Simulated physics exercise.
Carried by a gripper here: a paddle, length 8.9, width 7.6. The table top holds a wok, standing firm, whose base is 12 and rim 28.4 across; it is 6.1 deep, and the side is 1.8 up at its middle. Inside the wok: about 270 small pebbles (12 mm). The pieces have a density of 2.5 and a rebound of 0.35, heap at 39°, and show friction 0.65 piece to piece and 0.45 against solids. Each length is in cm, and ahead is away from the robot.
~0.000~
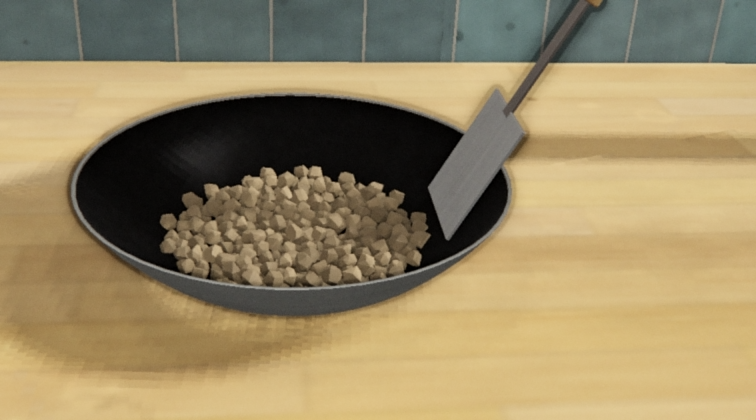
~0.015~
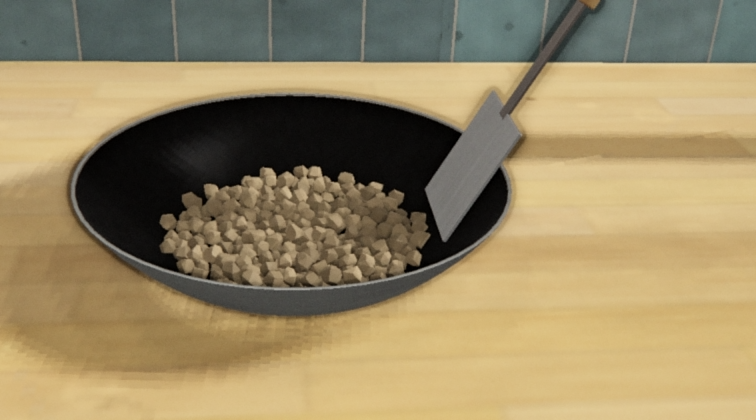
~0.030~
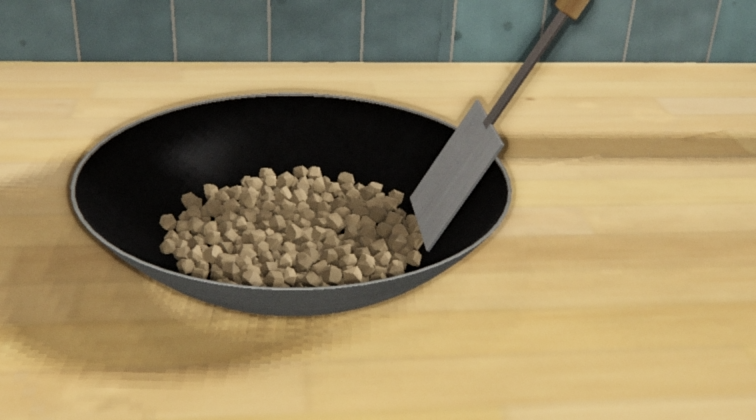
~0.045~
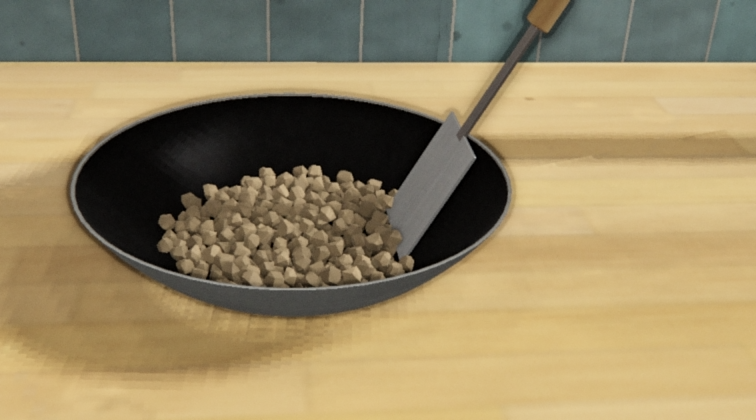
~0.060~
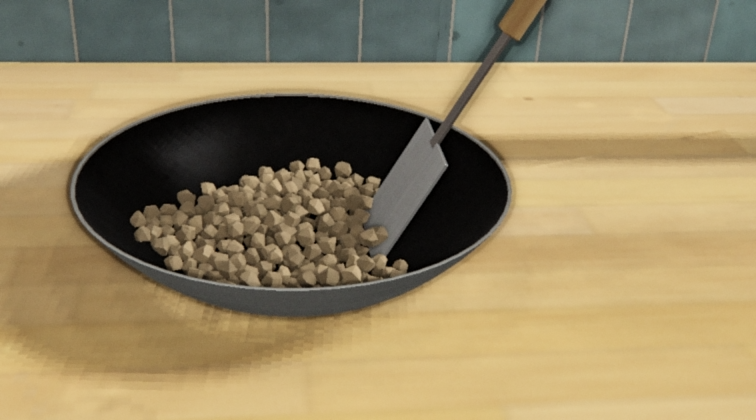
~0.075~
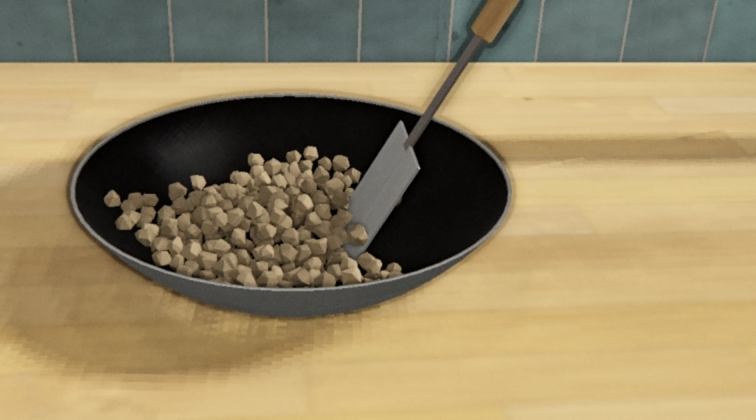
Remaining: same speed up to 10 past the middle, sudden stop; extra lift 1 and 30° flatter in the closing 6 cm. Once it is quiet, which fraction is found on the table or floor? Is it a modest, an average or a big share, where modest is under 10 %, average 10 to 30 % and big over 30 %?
Big.
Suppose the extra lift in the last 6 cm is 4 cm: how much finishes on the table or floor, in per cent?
Roughly 30 per cent.
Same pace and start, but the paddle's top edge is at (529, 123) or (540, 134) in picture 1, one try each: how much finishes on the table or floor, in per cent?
About 30% and 30%.
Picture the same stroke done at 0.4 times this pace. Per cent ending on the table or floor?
Near 15 in a hundred.
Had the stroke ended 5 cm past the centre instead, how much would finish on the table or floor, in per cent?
Changed stop: Approx. 0 %.
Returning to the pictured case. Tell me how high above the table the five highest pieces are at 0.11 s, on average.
Around 7 cm above the table.
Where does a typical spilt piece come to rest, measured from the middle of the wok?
About 30 centimetres.
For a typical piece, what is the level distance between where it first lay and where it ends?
I'd estimate close to 7 centimetres.
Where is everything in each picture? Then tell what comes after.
In the first frame, the paddle top edge at (510, 109), sloping 61°; upper third of the load around (310, 223), from x 170 to 420, top at y 175; 271 in the wok.
In the second frame, the paddle top edge at (507, 111), sloping 61°; upper third of the load around (310, 223), from x 170 to 420, top at y 175.
In the third frame, the paddle top edge at (490, 121), sloping 61°; upper third of the load around (306, 224), from x 170 to 420, top at y 175.
In the fourth frame, the paddle top edge at (463, 133), sloping 61°; upper third of the load around (308, 228), from x 165 to 405, top at y 175.
In the fifth frame, the paddle top edge at (436, 140), sloping 61°; upper third of the load around (288, 223), from x 140 to 400, top at y 165.
In the sixth frame, the paddle top edge at (410, 143), sloping 61°; upper third of the load around (264, 216), from x 110 to 395, top at y 155; 271 in the wok.
After 0.11 s, sloping 61°, highest piece 8 above the table; 270 in the wok, 1 on the blade or in flight.
After 0.15 s, sloping 53°, highest piece 10 above the table; 269 in the wok, 2 on the blade or in flight.
After 0.37 s, sloping 31°, highest piece 10 above the table; 155 in the wok, 22 on the table or floor, 94 on the blade or in flight.
After 1.42 s, sloping 31°, highest piece 7 above the table; 155 in the wok, 116 on the table or floor.
In the end, 155 in the wok, 116 on the table or floor. That is 43 % on the table or floor.
